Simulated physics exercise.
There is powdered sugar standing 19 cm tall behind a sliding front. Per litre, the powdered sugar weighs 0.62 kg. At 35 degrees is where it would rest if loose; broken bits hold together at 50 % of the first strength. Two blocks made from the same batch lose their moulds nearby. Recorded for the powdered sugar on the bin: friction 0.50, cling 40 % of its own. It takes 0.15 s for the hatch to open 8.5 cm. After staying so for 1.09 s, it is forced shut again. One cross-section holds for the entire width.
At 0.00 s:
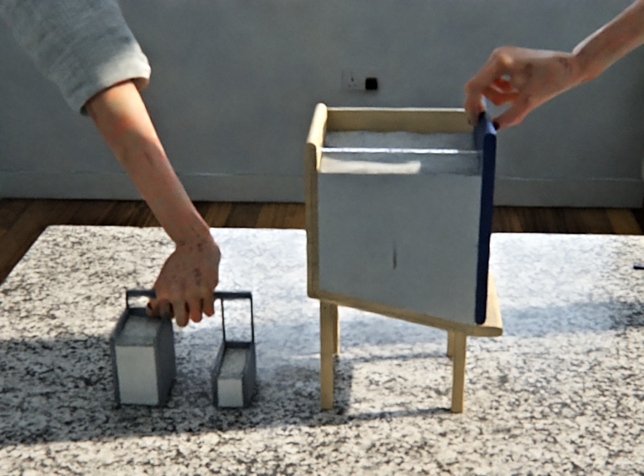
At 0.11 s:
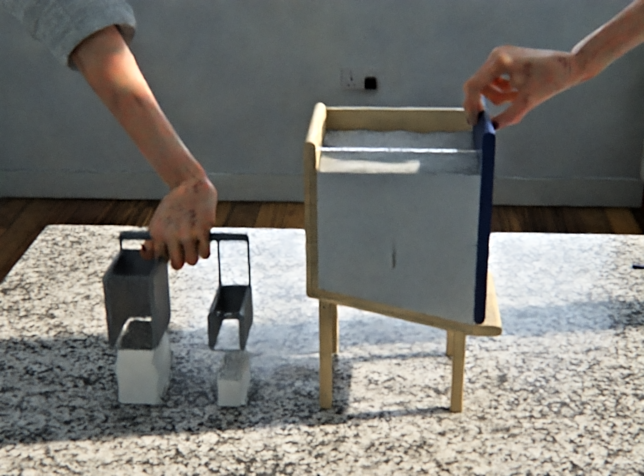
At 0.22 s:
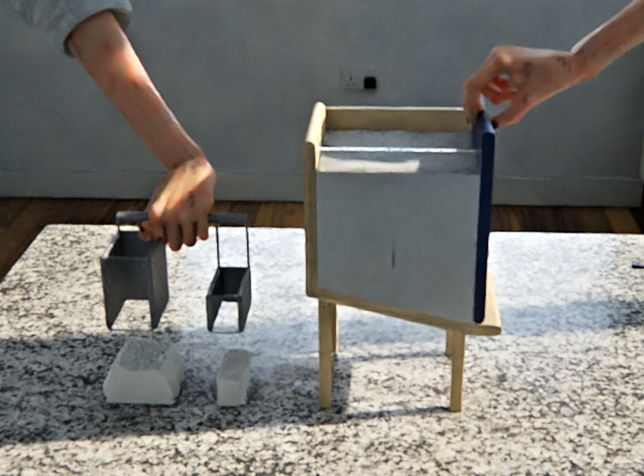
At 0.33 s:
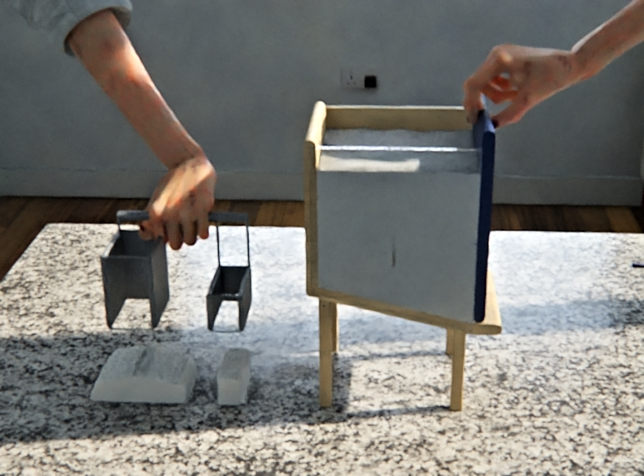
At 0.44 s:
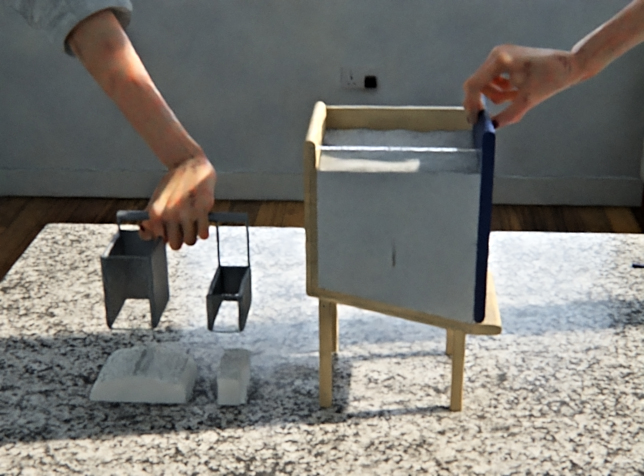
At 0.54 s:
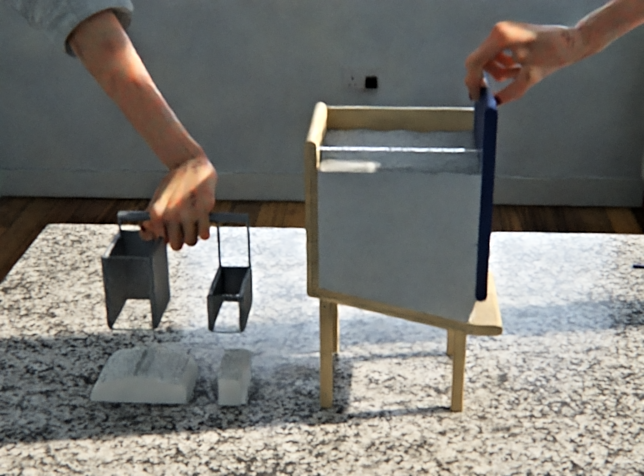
A hand at the left lifts two joined grey moulds off two pale blocks on a speckled white surface, seen from the front and slightly above in a sunlit room with a grey wall. The taller left block slumps into a low, wide mound while the smaller one keeps its shape. At the right, another hand then slides the blue hatch of a wooden-framed bin of white powder slightly upward.
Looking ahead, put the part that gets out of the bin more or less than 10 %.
The result comes out higher than 10 %.
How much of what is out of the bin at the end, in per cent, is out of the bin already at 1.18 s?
Roughly 40 per cent.
By 0.84 s, the hatch is 8.5 cm open and 3 % is out.
By 1.18 s, the hatch is 8.5 cm open and 12 % is out.
By 1.53 s, the hatch is 8.5 cm open and 21 % is out.
By 1.88 s, the hatch is 2.0 cm open and 30 % is out.
By 2.12 s, at the end, the hatch is shut and 30 % is out.
